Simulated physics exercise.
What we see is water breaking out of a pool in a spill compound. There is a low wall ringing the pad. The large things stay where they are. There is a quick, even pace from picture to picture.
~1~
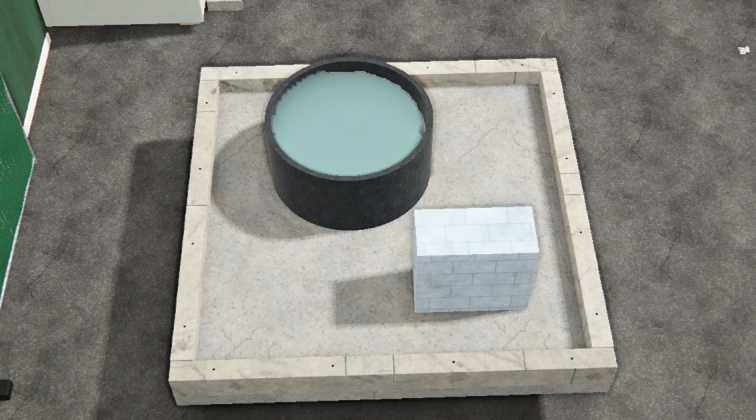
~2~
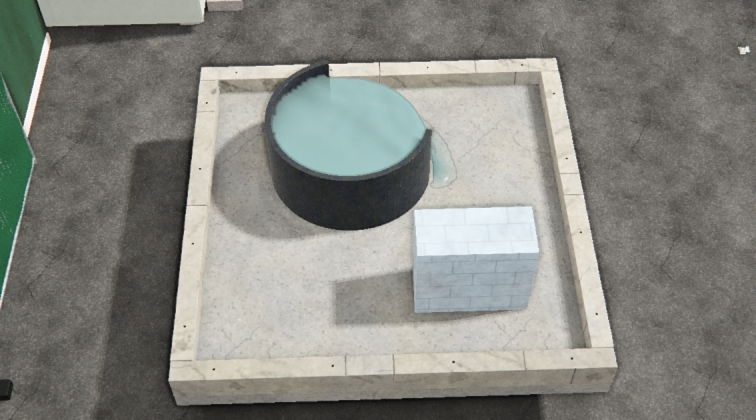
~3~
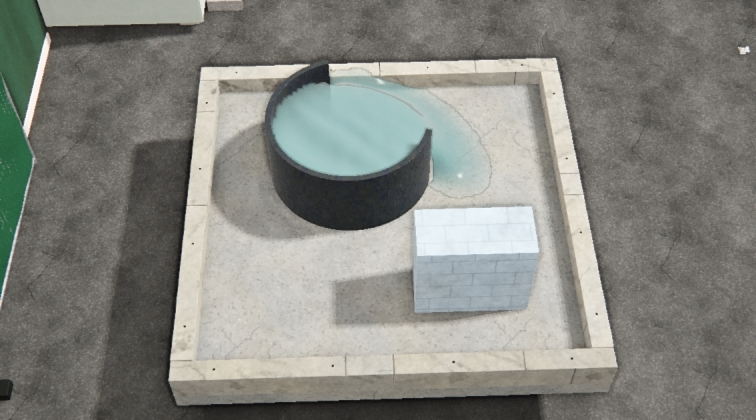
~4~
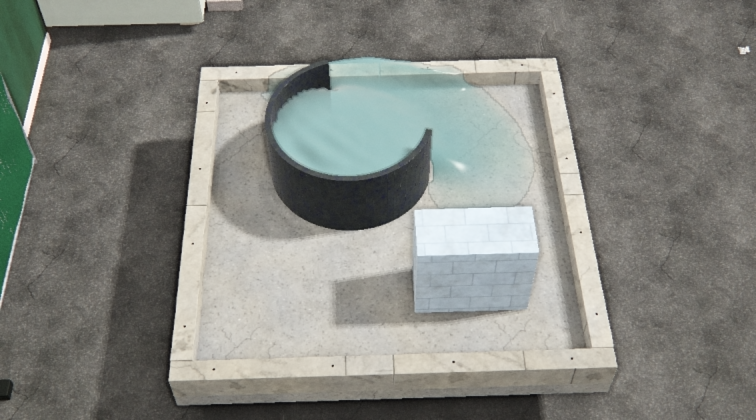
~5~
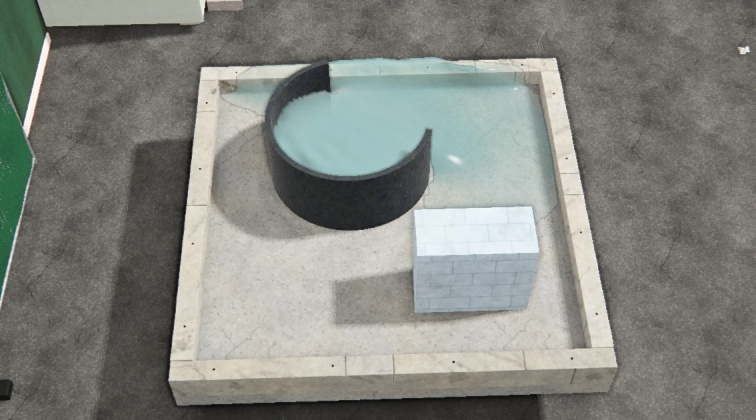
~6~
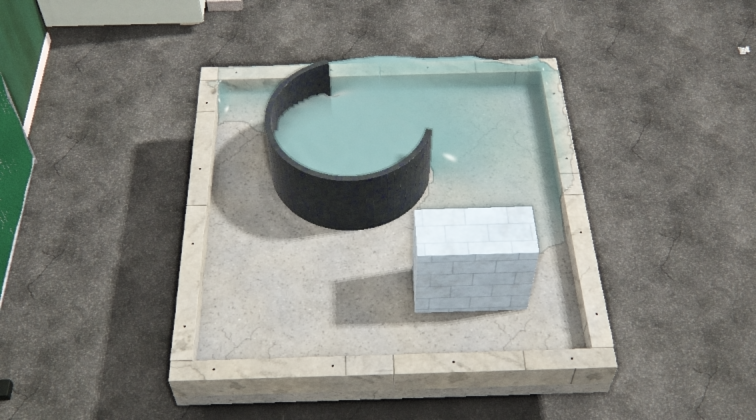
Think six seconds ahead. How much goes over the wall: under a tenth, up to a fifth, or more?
The wall lets upward of a fifth slip out.
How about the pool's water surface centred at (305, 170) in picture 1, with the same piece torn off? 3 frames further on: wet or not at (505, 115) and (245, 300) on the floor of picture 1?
Point 1: Inundated. Point 2: Unwetted.
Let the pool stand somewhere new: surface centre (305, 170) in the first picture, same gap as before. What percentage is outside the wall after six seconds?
I make it 20 per cent.
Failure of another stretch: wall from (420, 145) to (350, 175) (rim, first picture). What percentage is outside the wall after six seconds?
Estimate: 10 %.
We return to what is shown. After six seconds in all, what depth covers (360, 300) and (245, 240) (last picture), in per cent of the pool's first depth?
Respectively about 6 and 14 per cent.
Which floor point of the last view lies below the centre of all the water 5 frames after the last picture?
The water's centre sits above (408, 149).
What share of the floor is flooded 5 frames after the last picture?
About 40 %.
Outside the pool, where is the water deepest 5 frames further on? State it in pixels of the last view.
Check roughly (542, 124).
A moment on, water covers 40 % of the floor; the low wall has let 10 % over.
Next, water covers 40 % of the floor; the low wall has let 17 % over.
Then, water covers 55 % of the floor; the low wall has let 31 % over.
Later, water covers 80 % of the floor; the low wall has let 34 % over.
In the end, water covers 80 % of the floor; the low wall has let 34 % over.
